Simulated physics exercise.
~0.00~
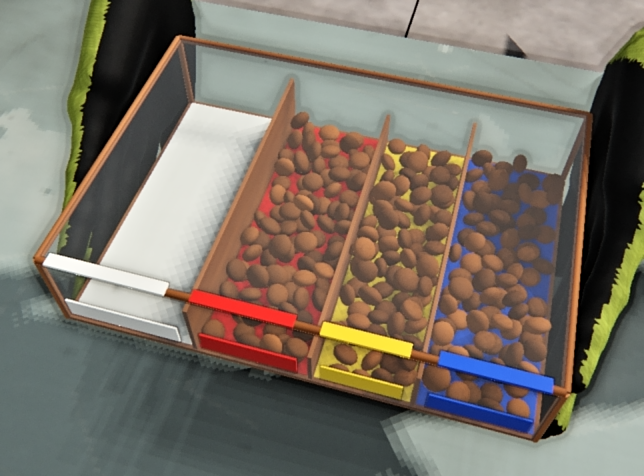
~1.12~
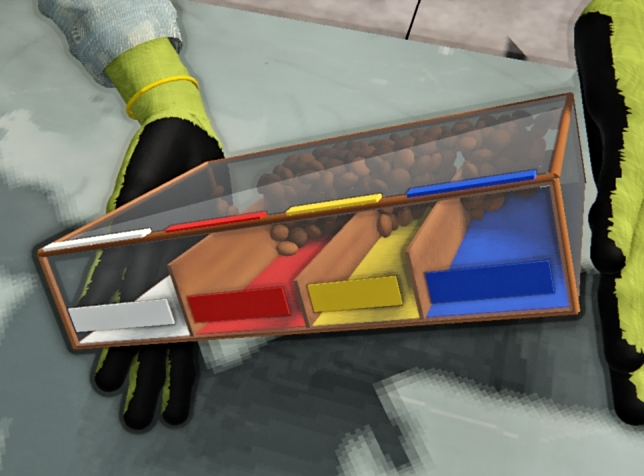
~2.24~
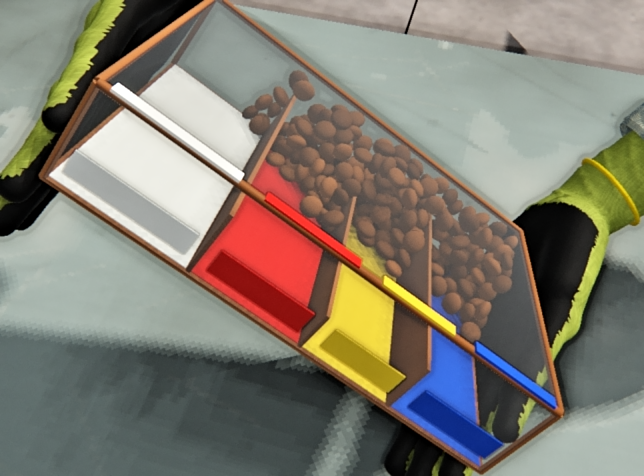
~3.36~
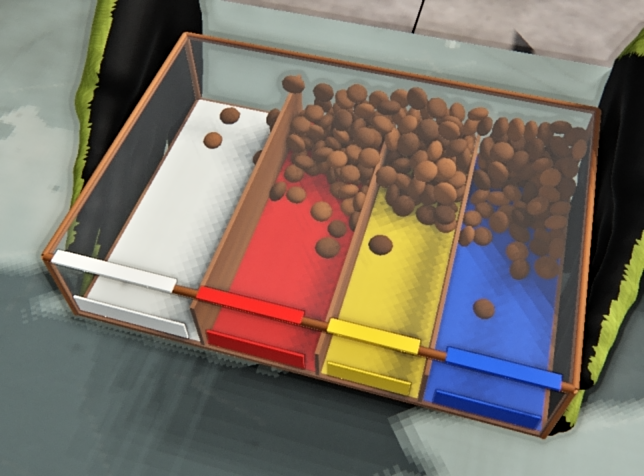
Clear-lidded box of brown kibble being tilted by gloved hands, pieces sliding to the far side, white section ending nearly empty.
